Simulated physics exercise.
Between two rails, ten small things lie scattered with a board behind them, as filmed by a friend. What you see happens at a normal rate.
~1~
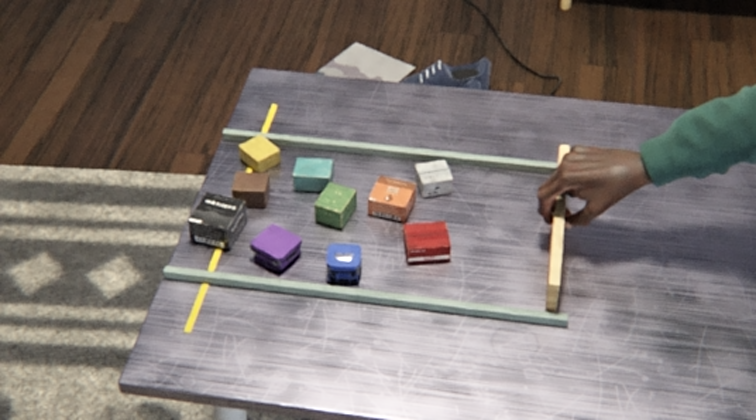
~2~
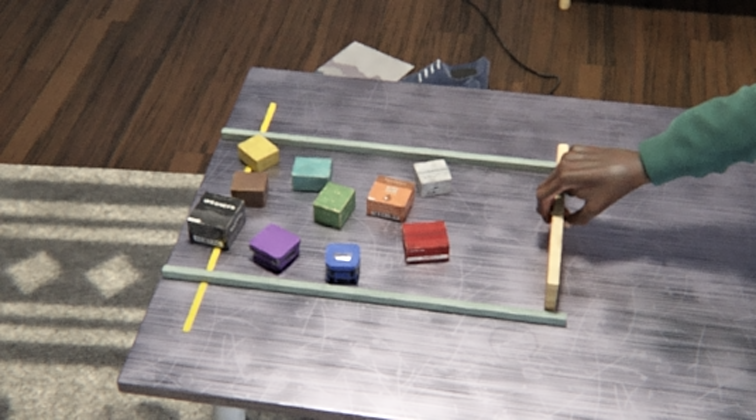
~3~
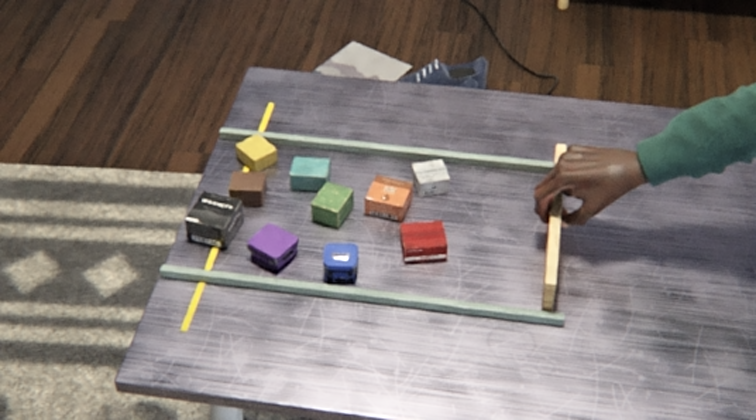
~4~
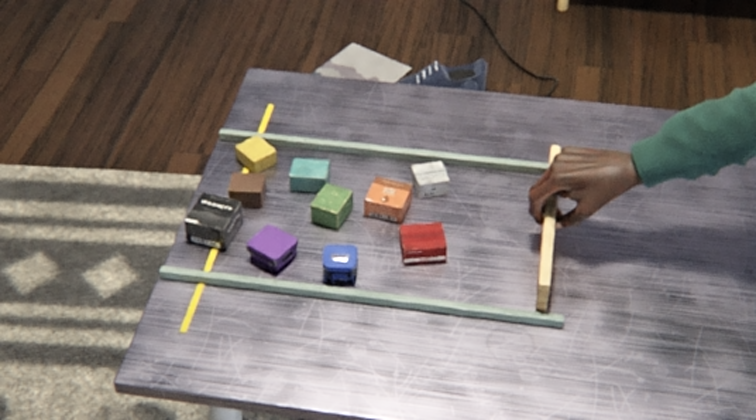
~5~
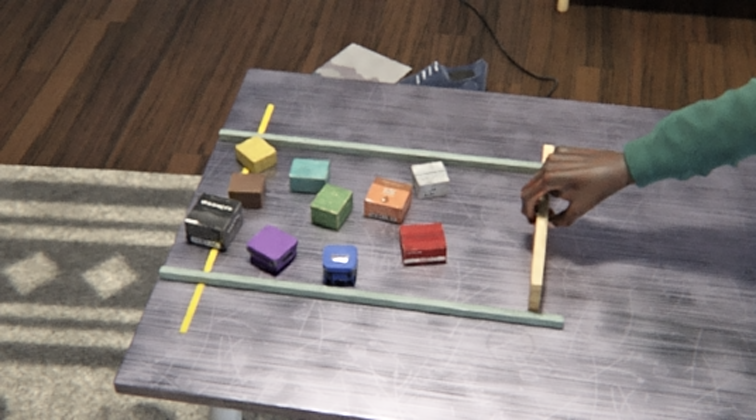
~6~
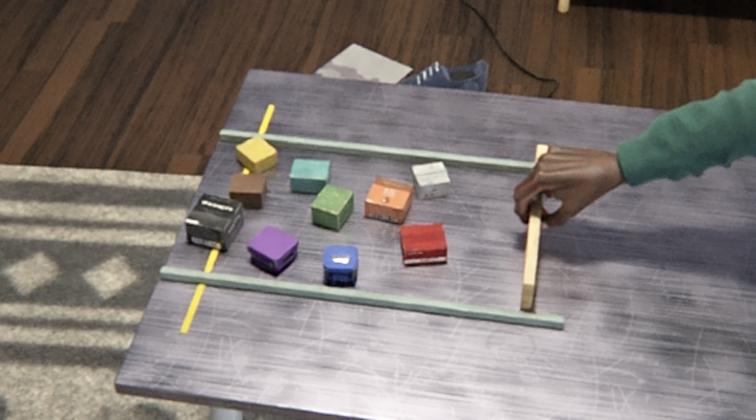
In the video, small colorful blocks and boxes lie scattered between two pale rails on a table, near a yellow strip of tape, while a hand holding a wooden board at the right slides it slightly left without touching them.
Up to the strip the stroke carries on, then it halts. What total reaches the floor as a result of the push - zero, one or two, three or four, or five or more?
At least five are gone.
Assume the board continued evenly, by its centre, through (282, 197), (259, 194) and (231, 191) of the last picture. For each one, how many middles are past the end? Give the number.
0, 3 and 6.
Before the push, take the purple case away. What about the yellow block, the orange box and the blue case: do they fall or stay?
Yellow block: Over the edge. Orange box: Still there. Blue case: Still there.
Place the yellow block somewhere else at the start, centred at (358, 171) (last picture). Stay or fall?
From that start, the object then does not stay.
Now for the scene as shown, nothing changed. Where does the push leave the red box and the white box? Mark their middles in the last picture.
Going in order: First (205, 215), then (234, 156).
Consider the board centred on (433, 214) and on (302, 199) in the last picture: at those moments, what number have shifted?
2 and 10.
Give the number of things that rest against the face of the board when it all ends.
I count 4 of them.
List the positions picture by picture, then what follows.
The first frame shows black box (218, 221); yellow block (260, 154); brown block (251, 189); board (558, 226); tape (236, 206).
The second frame shows yellow block (259, 154); turquoise block (312, 175).
The third frame shows brown block (248, 189); green block (333, 205).
The fourth frame shows black box (214, 221); white box (430, 180).
The fifth frame shows yellow block (256, 155); purple case (273, 250).
The sixth frame shows black box (215, 222); yellow block (257, 156); brown block (248, 191); board (534, 226); tape (232, 207).
Early on, none off yet; black box at rest near (215, 222); yellow block at rest near (257, 156); brown block at rest near (248, 191).
A while later, none off yet; black box travelled a little near (191, 216); yellow block travelled about its own width near (228, 149); brown block travelled about its own width near (205, 185).
Finally, the number that fall off is five or more; lost, green block, turquoise block, purple case, brown block, yellow block and black box.
